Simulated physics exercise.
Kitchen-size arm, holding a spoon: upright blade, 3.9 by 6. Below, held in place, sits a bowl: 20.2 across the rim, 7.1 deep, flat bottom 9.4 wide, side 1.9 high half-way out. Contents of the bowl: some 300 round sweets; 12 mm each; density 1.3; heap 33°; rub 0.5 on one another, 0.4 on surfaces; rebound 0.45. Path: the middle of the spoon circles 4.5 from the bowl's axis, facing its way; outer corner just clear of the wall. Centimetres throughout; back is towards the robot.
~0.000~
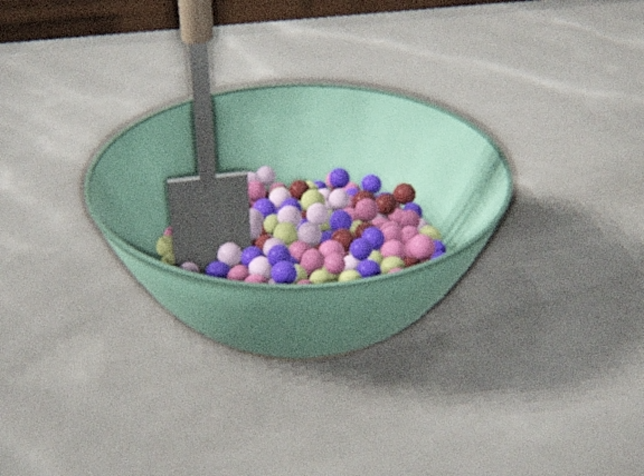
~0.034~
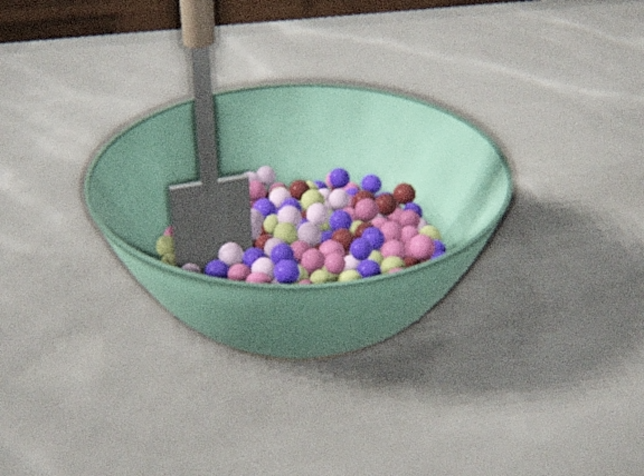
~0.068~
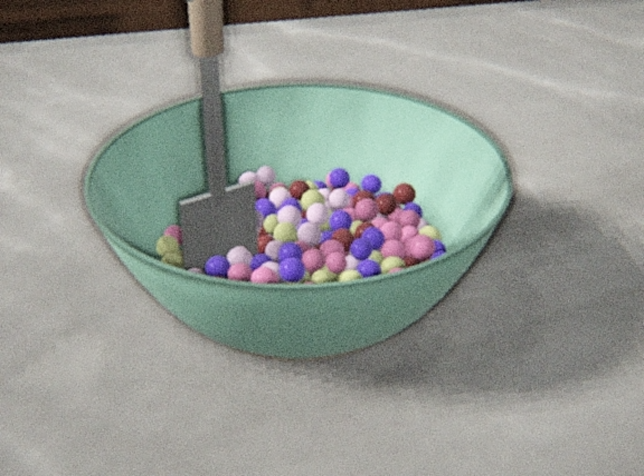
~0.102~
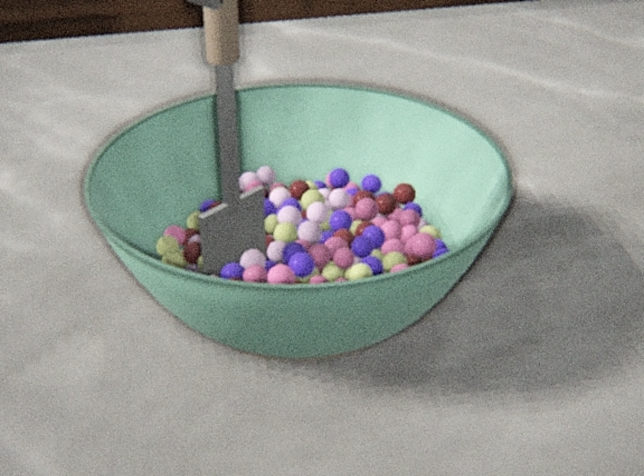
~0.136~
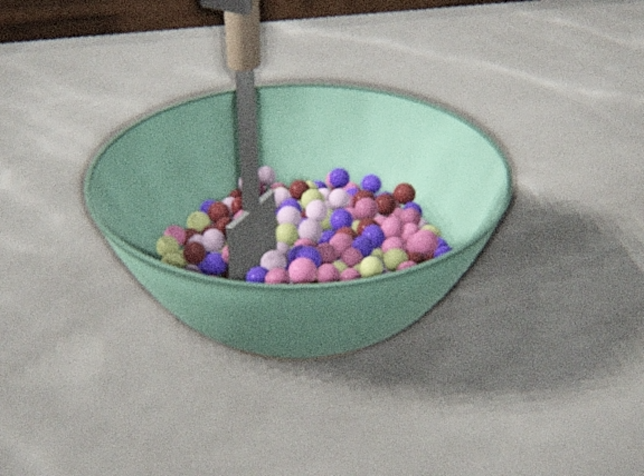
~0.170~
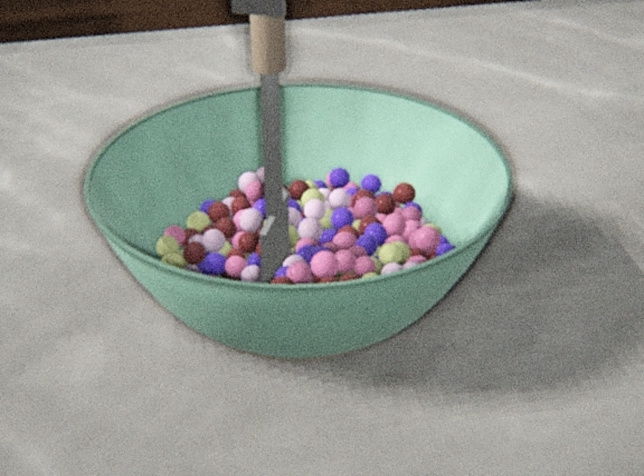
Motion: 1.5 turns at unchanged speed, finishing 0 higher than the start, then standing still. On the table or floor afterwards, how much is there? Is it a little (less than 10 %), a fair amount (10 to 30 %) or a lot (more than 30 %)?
A little, less than 10 %.
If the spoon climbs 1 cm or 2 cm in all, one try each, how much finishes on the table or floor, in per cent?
Trial one: Roughly 0 %; trial two: Roughly 0 %.
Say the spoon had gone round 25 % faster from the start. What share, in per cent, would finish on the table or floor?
My guess is about 0 per cent.
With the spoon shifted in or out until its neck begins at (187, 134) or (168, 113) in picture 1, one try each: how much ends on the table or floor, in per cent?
Near 5 per cent and near 0 per cent, in that order.
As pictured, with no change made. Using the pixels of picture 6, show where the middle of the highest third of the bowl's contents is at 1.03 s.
At about (364, 276).
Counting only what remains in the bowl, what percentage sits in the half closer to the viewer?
I'd put it at roughly 35 per cent.
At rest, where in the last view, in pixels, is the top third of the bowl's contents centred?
Centre, approx.: (364, 185).
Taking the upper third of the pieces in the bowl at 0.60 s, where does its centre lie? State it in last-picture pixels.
Near (252, 163).
By 0.60 s, 251° round, highest piece 8 above the table; 301 in the bowl.
By 1.03 s, 78° round, highest piece 8 above the table; 301 in the bowl.
By 1.45 s, 180° round, highest piece 6 above the table; 301 in the bowl.
By 2.15 s, 180° round, highest piece 6 above the table; 301 in the bowl.
Final count, 301 in the bowl. That is 0 % on the table or floor.
